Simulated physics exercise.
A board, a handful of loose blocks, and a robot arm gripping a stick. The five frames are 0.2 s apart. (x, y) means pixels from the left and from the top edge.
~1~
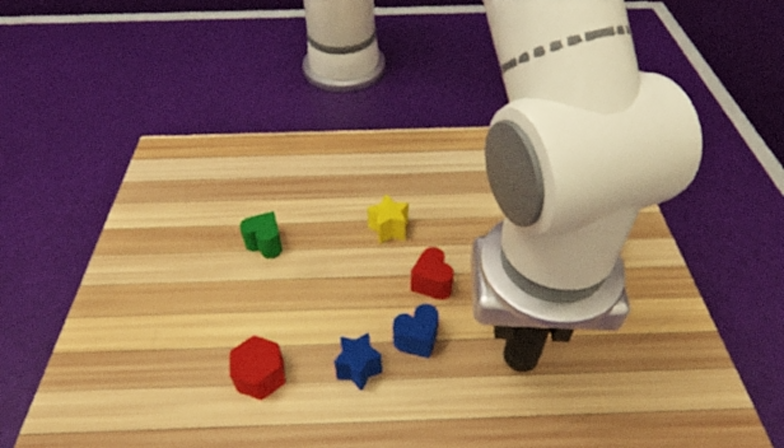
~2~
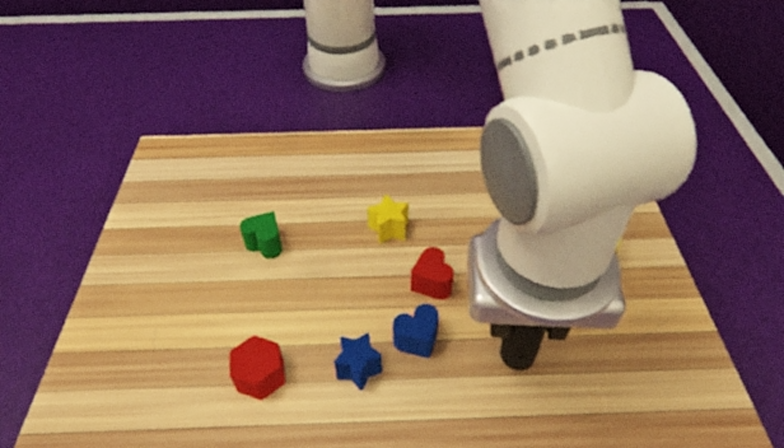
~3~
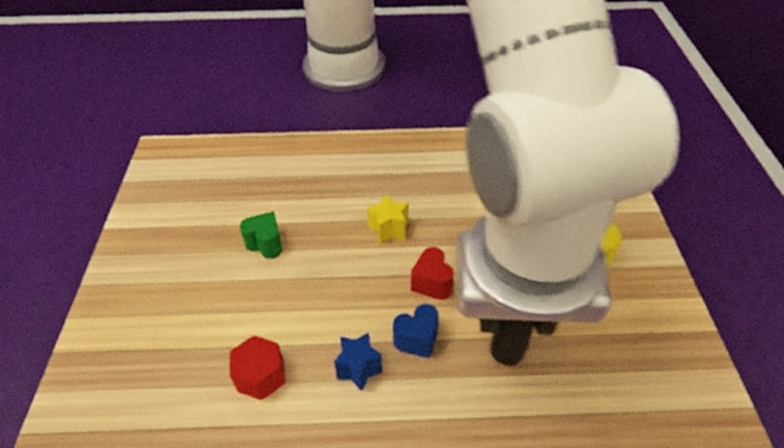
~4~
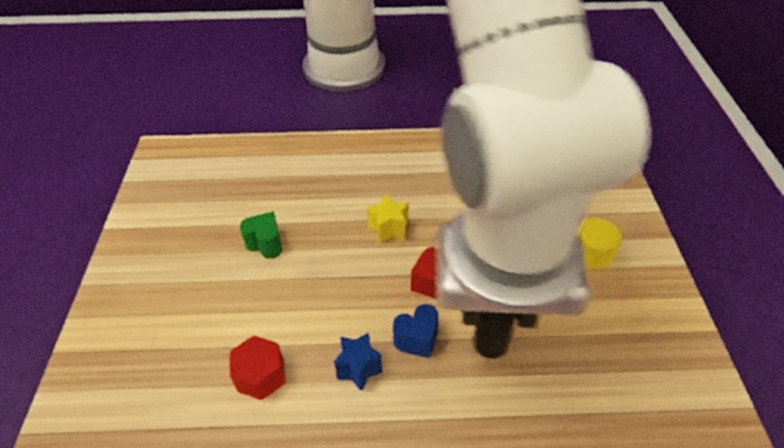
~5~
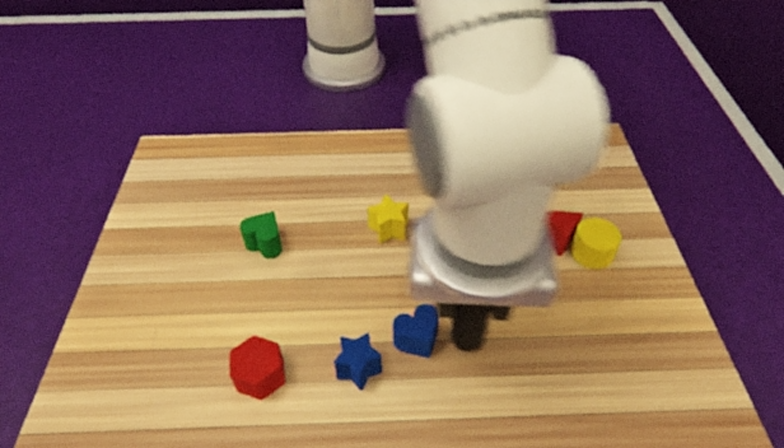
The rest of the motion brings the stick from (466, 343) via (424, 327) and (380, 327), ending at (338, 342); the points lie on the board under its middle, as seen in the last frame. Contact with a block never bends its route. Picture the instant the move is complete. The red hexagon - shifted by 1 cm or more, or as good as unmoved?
That block remains where it is.
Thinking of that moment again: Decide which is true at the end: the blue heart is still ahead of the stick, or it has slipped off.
In the end it is ahead.
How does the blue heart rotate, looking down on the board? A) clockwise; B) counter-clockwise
My answer is option B.
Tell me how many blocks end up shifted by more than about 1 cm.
Here I'd predict two blocks moving more than 1 cm.
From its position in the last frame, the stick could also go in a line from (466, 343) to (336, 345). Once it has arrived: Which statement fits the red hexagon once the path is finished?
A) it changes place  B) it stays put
B - it stays put.
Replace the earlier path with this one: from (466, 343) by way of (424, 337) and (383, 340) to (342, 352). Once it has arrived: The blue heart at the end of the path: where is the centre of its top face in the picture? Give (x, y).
Around pixel (303, 332).
The first path, step by step. One third of the way, stick at (423, 321); blue heart at (393, 323), turned 45° anticlockwise.
Two thirds of the way, stick at (379, 321); blue star at (336, 367), turned 40° anticlockwise; blue heart at (352, 331), turned 75° anticlockwise.
At the end, stick at (337, 336); red hexagon not moved; blue star at (317, 394), turned 75° anticlockwise; blue heart at (311, 354), turned 100° anticlockwise.
